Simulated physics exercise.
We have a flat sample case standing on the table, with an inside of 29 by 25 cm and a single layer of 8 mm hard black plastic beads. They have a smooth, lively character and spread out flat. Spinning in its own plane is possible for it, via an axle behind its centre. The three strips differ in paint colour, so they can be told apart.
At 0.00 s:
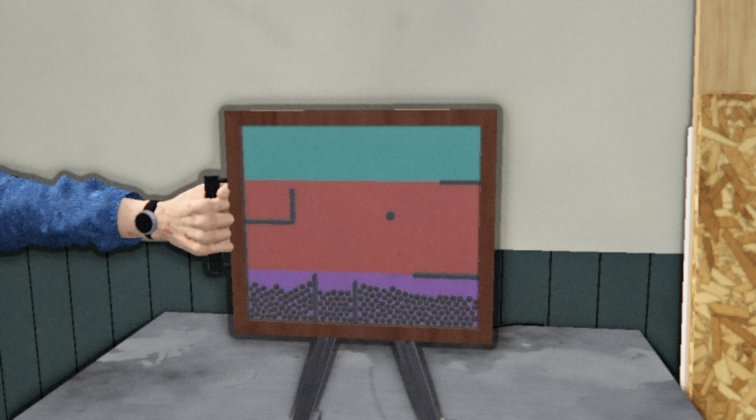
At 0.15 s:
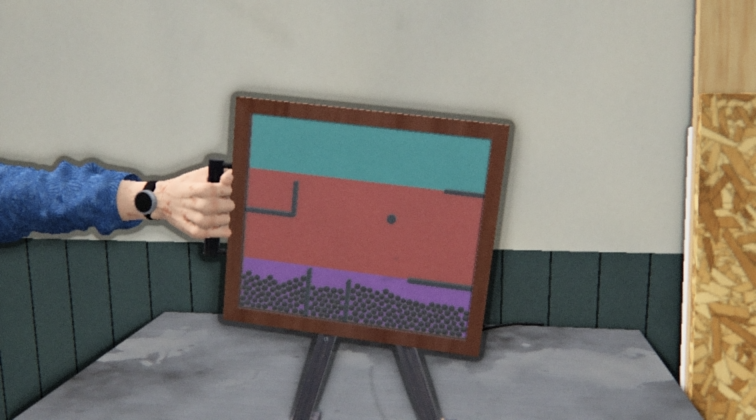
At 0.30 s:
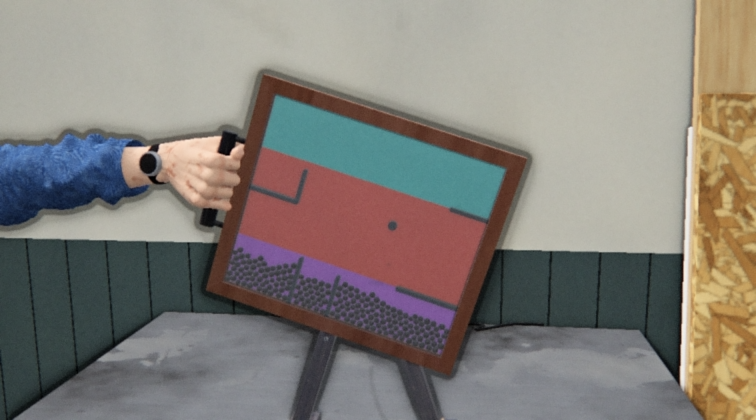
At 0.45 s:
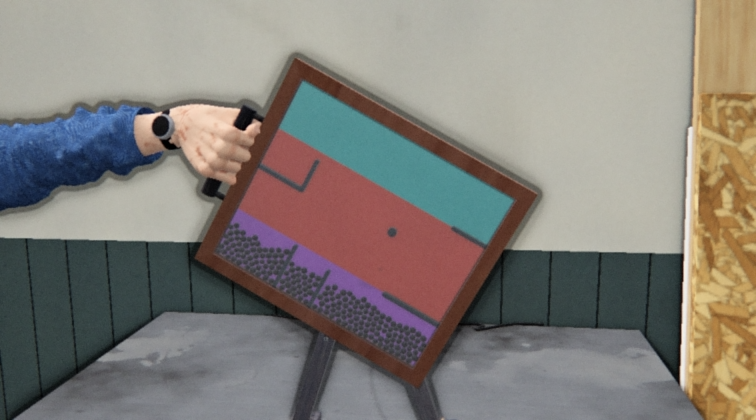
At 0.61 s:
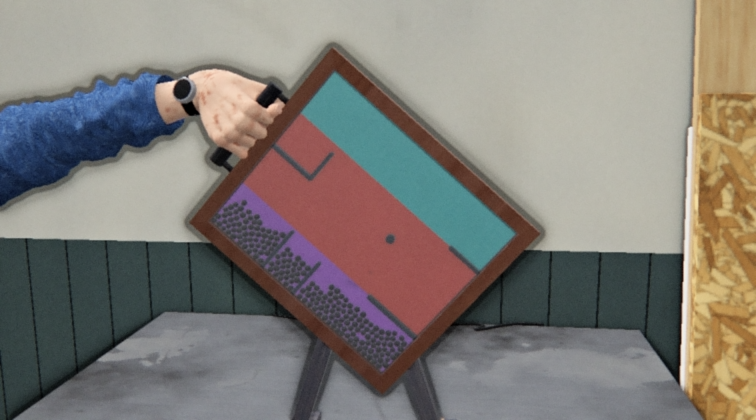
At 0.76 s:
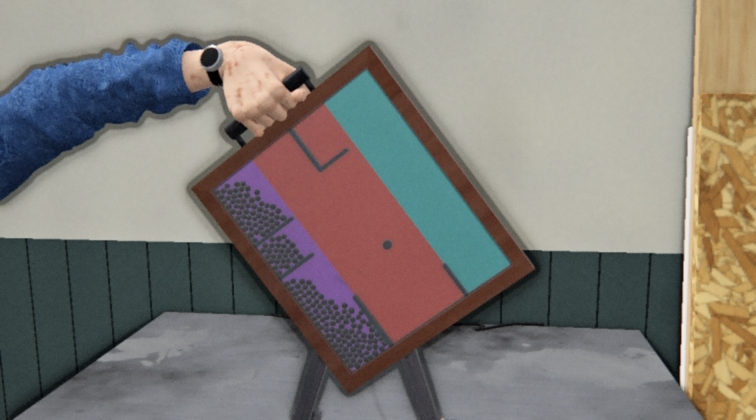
A hand in a blue fuzzy sleeve with a wristwatch grips the black handle on the left of a brown-framed case, seen straight on above a grey table. Turquoise, red and purple bands run from top to bottom inside, with small dark beads along the purple one. The hand rises, steadily turning the case clockwise, and the beads shift within the purple band while the view stays still.
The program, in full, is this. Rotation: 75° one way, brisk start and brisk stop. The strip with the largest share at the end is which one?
That is the one marked purple.
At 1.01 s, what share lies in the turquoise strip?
About 0 per cent.
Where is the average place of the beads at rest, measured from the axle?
It lies close to 8 centimetres left and 7 centimetres below.
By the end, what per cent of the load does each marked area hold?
Tally: Red strip = 10; purple strip = 90; turquoise strip = 0.
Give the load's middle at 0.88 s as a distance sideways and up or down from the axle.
Left: About 8 cm; below: About 6 cm.
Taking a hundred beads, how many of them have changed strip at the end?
Moved share: About 10 per cent.
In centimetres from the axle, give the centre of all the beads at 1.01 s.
I'd put it near 9 centimetres to the left and 5 centimetres below.
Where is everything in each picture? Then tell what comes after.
Level; about 200 beads; beads' middle (360, 306); highest (310, 284); red (360, 227), purple (361, 297), turquoise (359, 153), in the first frame.
Turned 6° clockwise; beads' middle (351, 305); highest (249, 273); 1 fixed peg, one at (392, 219), in the second frame.
Turned 18° clockwise; beads' middle (336, 301); highest (240, 250); wall ends (452, 210), (397, 288), (301, 259), (306, 171), (338, 278), in the third frame.
Turned 29° clockwise; beads' middle (323, 295); highest (237, 225), in the fourth frame.
Turned 42° clockwise; beads' middle (311, 287); highest (244, 203), in the fifth frame.
Turned 53° clockwise; beads' middle (303, 279); highest (243, 184); red (359, 227), purple (304, 267), turquoise (418, 183), in the sixth frame.
By 0.88 s, it stands 62° clockwise; the beads' middle is 8 cm left of and 6 cm below the centre; purple 100 %.
By 1.01 s, it stands 72° clockwise; the beads' middle is 9 cm left of and 5 cm below the centre; purple 100 %.
By 1.12 s, it stands 75° clockwise; the beads' middle is 9 cm left of and 4 cm below the centre; red 5 %, purple 95 %.
At rest by 2.3 s, it stands 75° clockwise; red 10 %, purple 90 %, turquoise 0 %.
